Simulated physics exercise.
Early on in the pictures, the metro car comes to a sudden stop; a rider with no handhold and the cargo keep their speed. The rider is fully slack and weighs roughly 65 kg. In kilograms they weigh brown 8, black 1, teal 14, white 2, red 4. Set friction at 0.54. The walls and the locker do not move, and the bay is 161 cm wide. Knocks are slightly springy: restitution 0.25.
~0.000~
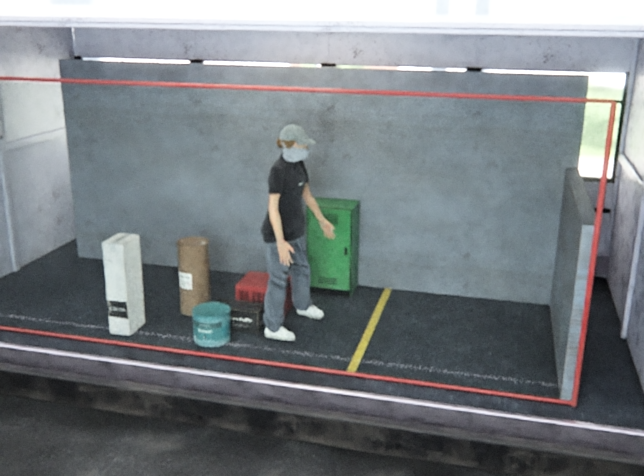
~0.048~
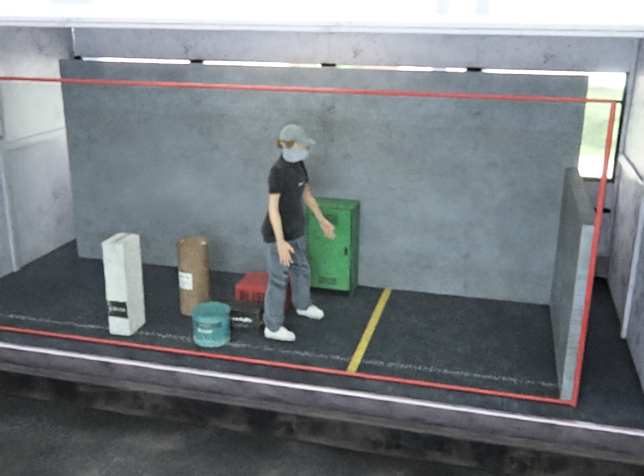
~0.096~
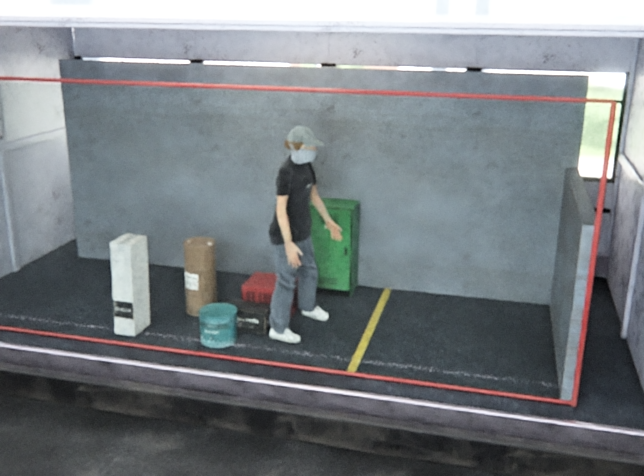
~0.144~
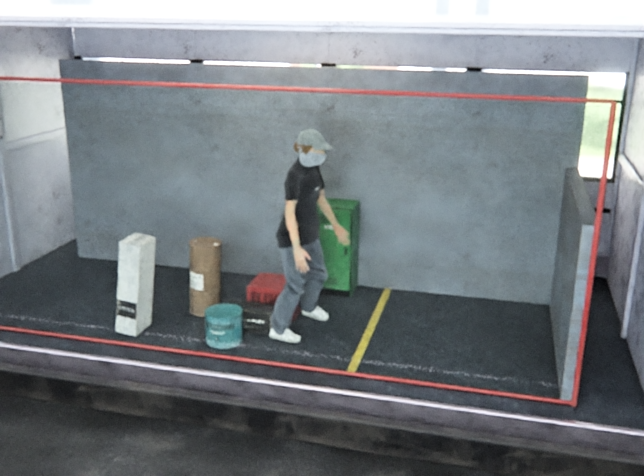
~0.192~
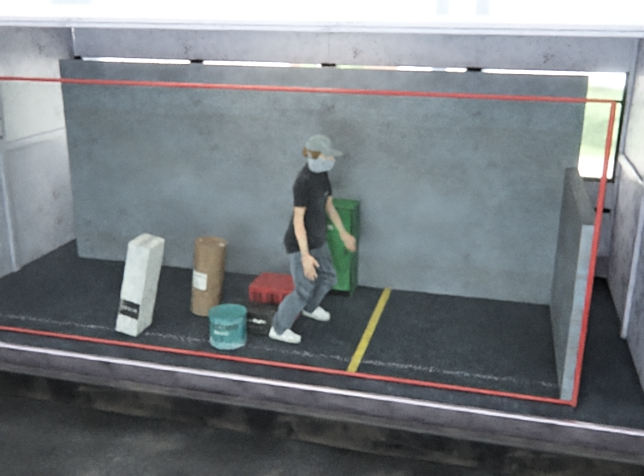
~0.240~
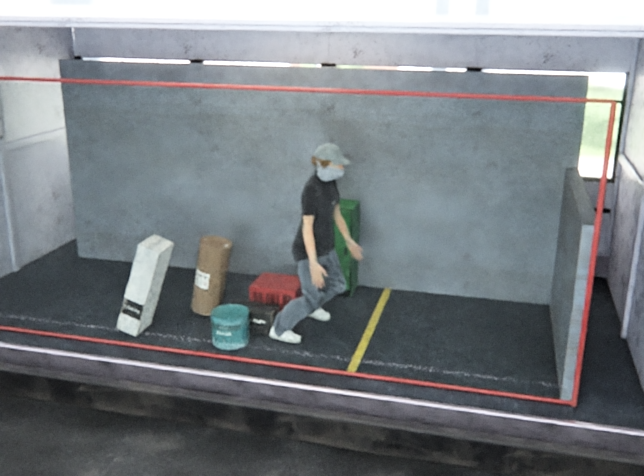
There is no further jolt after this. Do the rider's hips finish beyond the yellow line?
No.
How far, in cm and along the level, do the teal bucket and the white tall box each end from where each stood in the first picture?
I'd put the teal bucket at roughly 15 and the white tall box at roughly 45.
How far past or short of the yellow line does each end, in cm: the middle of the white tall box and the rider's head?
White tall box short by 140 cm, rider's head past by 20 cm.
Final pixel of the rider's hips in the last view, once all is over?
Look roughly at (355, 292) in the final picture.
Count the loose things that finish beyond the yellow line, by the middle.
The tally comes out at 0.
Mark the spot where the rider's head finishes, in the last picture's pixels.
The head finishes close to (402, 320).
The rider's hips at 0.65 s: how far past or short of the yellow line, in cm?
Short of it, by close to 20 cm.
After 0.40 s the rider's hips are 24 cm short of the yellow line, near (339, 283) in the last picture's view; the teal bucket 95 cm short of the yellow line, tilted 0°.
After 0.65 s the rider's hips are 22 cm short of the yellow line, near (345, 287) in the last picture's view.
After 1.05 s the rider's hips are 20 cm short of the yellow line, near (349, 284) in the last picture's view.
At rest, 2.2 s, brown drum stops short of the yellow line; black carton stops short of the yellow line; teal bucket stops short of the yellow line; white tall box stops short of the yellow line; red crate stops short of the yellow line; rider's hips stop short of the yellow line; rider's head crosses the yellow line.
